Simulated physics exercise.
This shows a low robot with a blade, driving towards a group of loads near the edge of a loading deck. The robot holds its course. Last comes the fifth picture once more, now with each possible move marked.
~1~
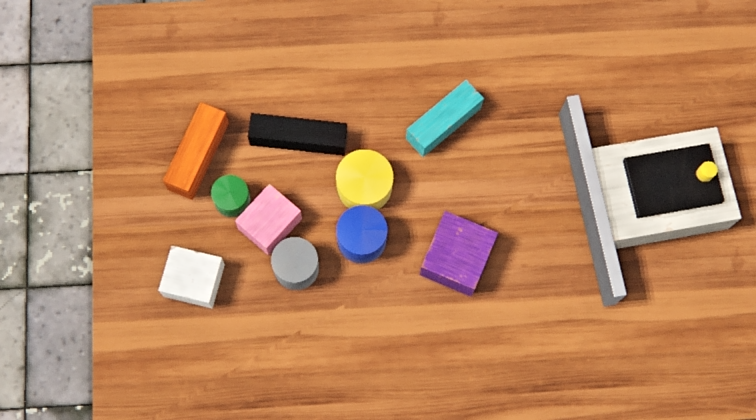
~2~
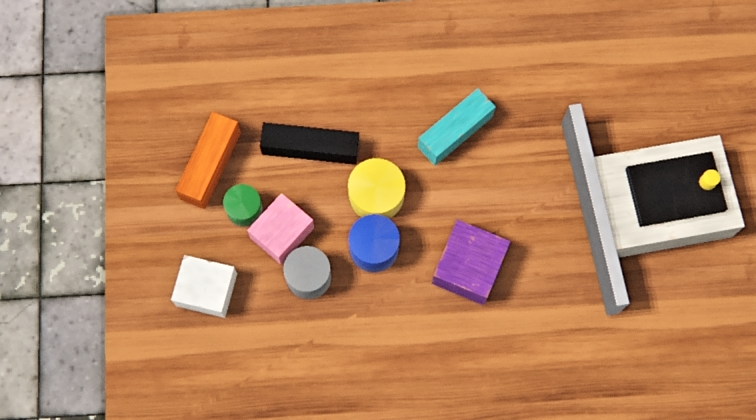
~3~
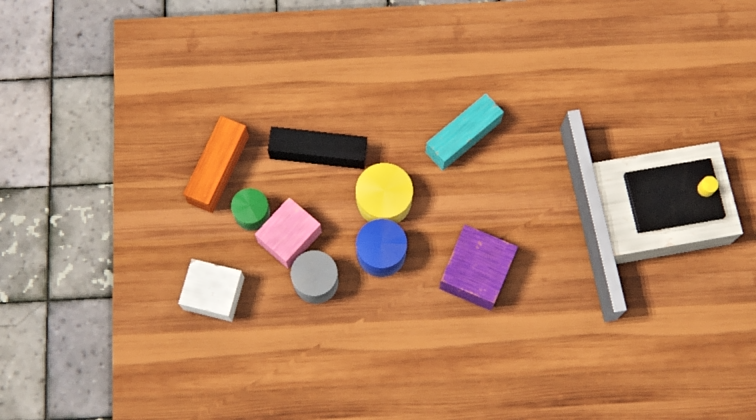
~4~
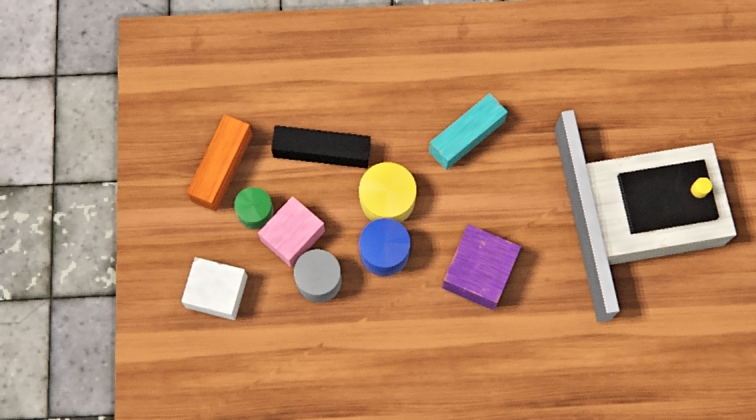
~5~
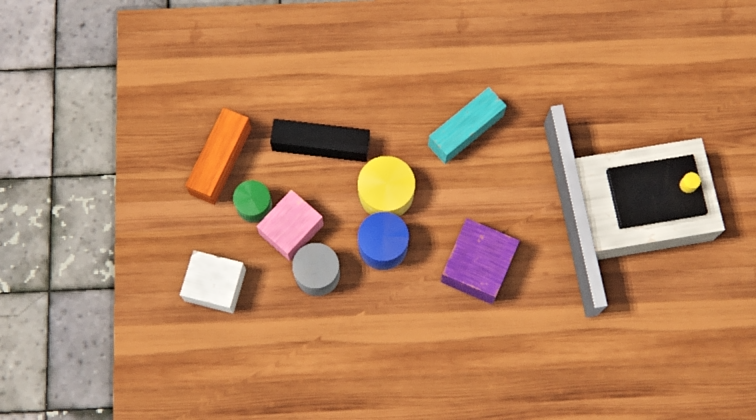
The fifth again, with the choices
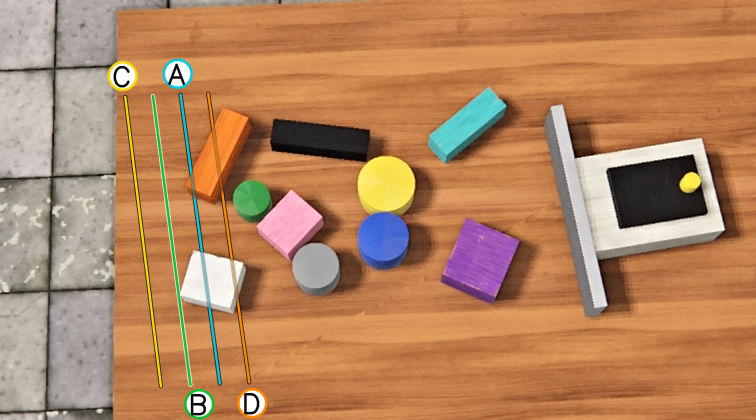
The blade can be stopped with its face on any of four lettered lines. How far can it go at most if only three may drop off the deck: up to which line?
As far as mark A.
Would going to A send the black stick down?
By then, no.
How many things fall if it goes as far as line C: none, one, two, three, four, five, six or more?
In all, six or more.
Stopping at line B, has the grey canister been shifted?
Yes.
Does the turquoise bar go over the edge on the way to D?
No.
On the marked copy, A at (200, 235); B at (171, 236); C at (142, 237); D at (228, 233).
Taking A. A third of the way, robot (514, 198); turquoise bar (418, 108); purple crate (416, 280).
Two thirds of the way, robot (377, 204); orange stick (175, 158); white crate (178, 283).
When it is over, robot (271, 208); orange stick over the edge; white crate over the edge; two fallen.
As for the rest, B drops six; C drops seven; D is within the limit but short.
